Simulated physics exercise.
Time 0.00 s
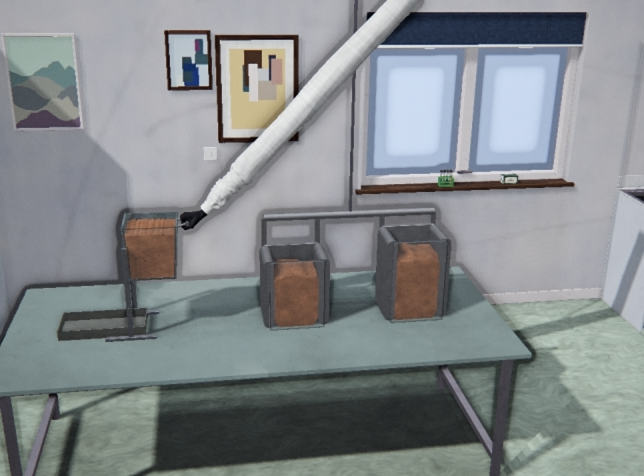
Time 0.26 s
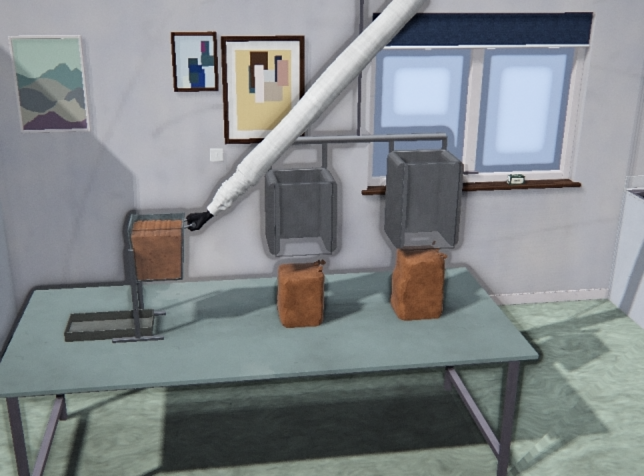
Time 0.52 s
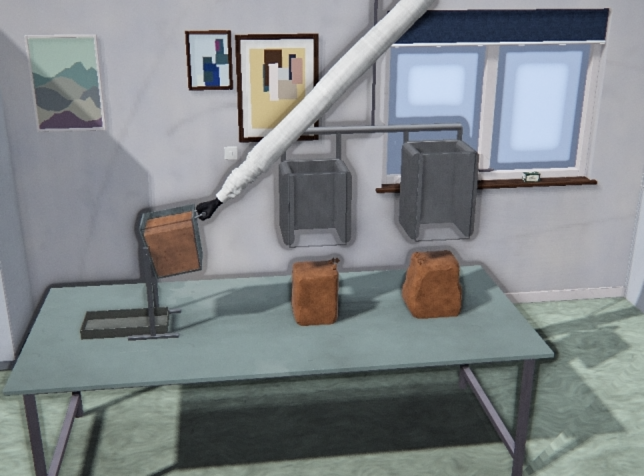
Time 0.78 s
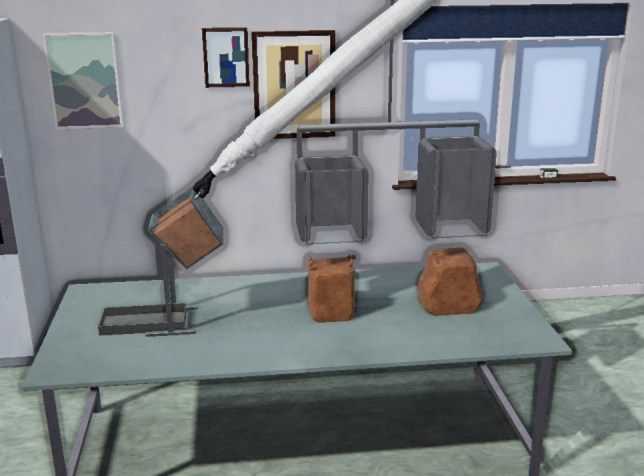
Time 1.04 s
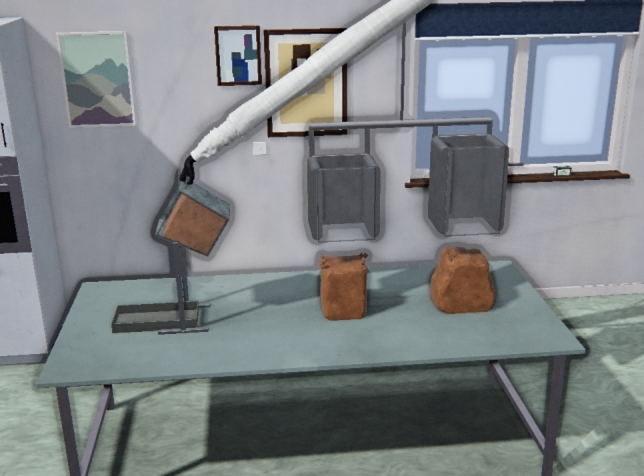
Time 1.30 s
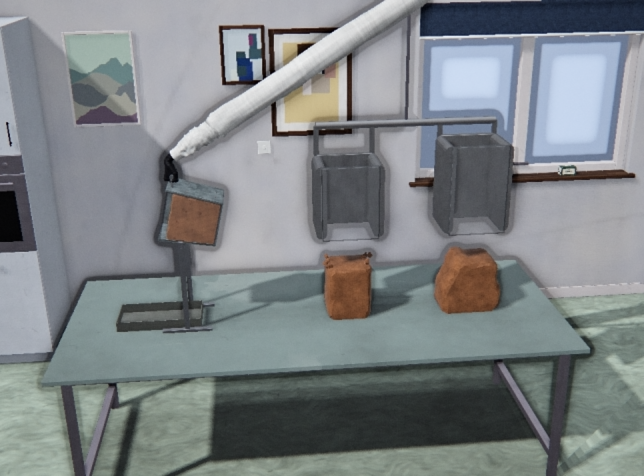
Windowed room, gray boxes lifting off two brown clay blocks that sag slightly, then a white arm tilting a clay-filled tub.
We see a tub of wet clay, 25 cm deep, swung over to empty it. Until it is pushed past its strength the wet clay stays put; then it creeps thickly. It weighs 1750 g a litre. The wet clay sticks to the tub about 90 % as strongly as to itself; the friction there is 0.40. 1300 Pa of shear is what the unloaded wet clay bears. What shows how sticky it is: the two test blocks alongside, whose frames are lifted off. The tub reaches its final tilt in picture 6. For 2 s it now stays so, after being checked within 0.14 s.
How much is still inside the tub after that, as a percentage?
Close to 100 % is still inside the tub.
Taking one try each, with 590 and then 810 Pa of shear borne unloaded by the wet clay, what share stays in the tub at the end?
Roughly 100 % followed by roughly 100 %.
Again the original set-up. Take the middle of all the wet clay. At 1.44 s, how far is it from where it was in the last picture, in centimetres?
Something like 0 cm, I'd say.
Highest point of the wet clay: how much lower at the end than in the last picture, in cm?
0 cm.
After 1.44 s, the tub is at 77 degrees and holds 100 %.
After 1.61 s, the tub is at 77 degrees and holds 100 %.
After 1.78 s, the tub is at 77 degrees and holds 100 %.
After 1.95 s, the tub is at 77 degrees and holds 100 %.
After 3.30 s, the tub is at 77 degrees and holds 100 %.
